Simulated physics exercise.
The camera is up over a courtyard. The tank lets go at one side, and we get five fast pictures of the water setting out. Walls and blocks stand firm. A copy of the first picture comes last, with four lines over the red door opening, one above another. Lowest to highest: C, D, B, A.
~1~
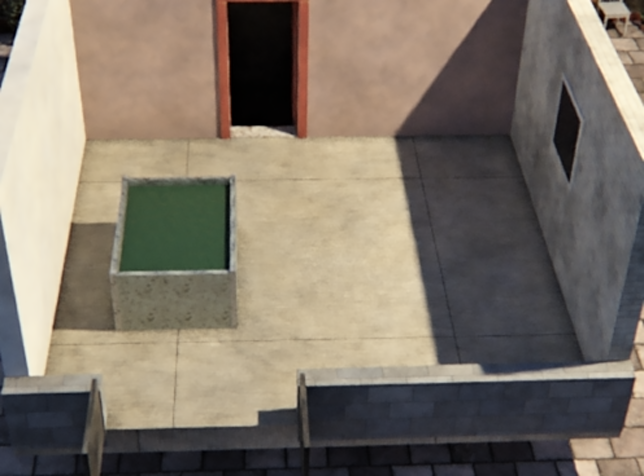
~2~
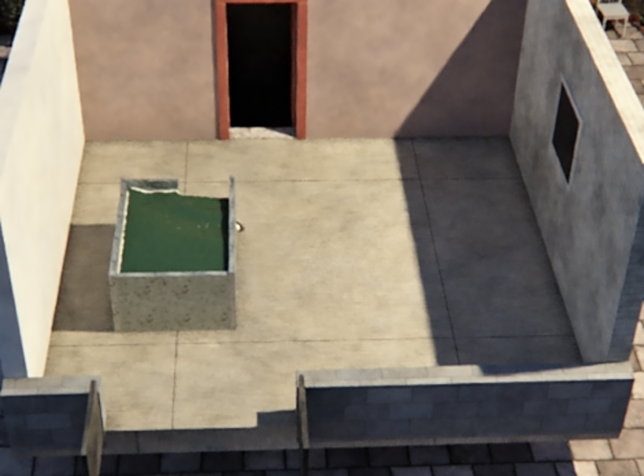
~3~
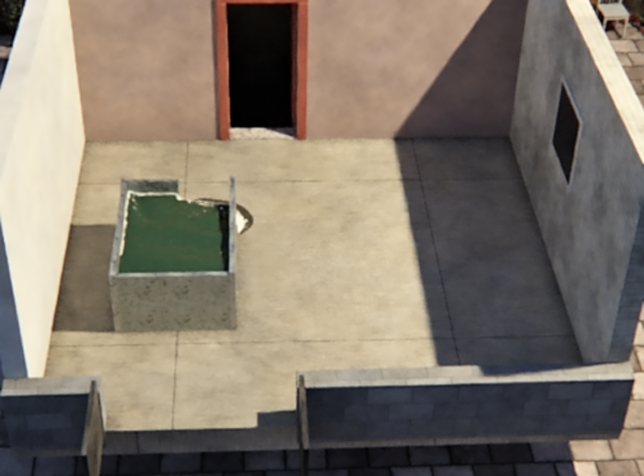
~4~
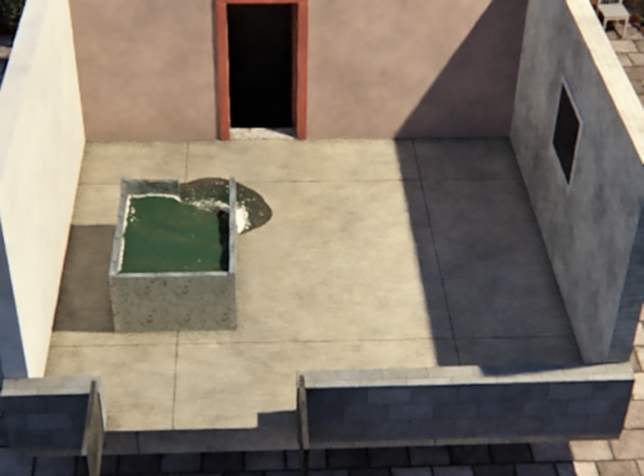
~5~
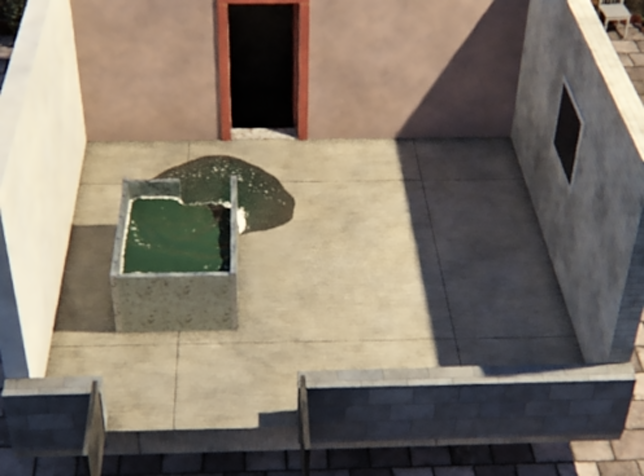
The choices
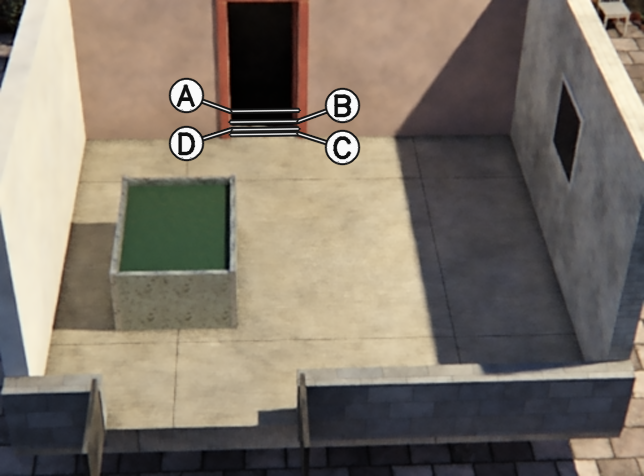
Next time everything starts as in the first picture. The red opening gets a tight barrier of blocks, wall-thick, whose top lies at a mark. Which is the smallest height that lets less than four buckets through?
Mark B just does it.
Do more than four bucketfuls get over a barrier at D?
Yes, it does.
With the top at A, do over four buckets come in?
No.
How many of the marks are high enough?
Two of them.
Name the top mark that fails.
D it is.
On the marked copy, A at (264, 110); B at (264, 121); C at (264, 134); D at (264, 129); from the bottom up C, D, B, A.
Choosing A, nothing gets over.
Choosing B, a splash gets over, under a bucket.
Choosing C, dozens of bucketfuls pour in.
Choosing D, about 9 bucketfuls get in.
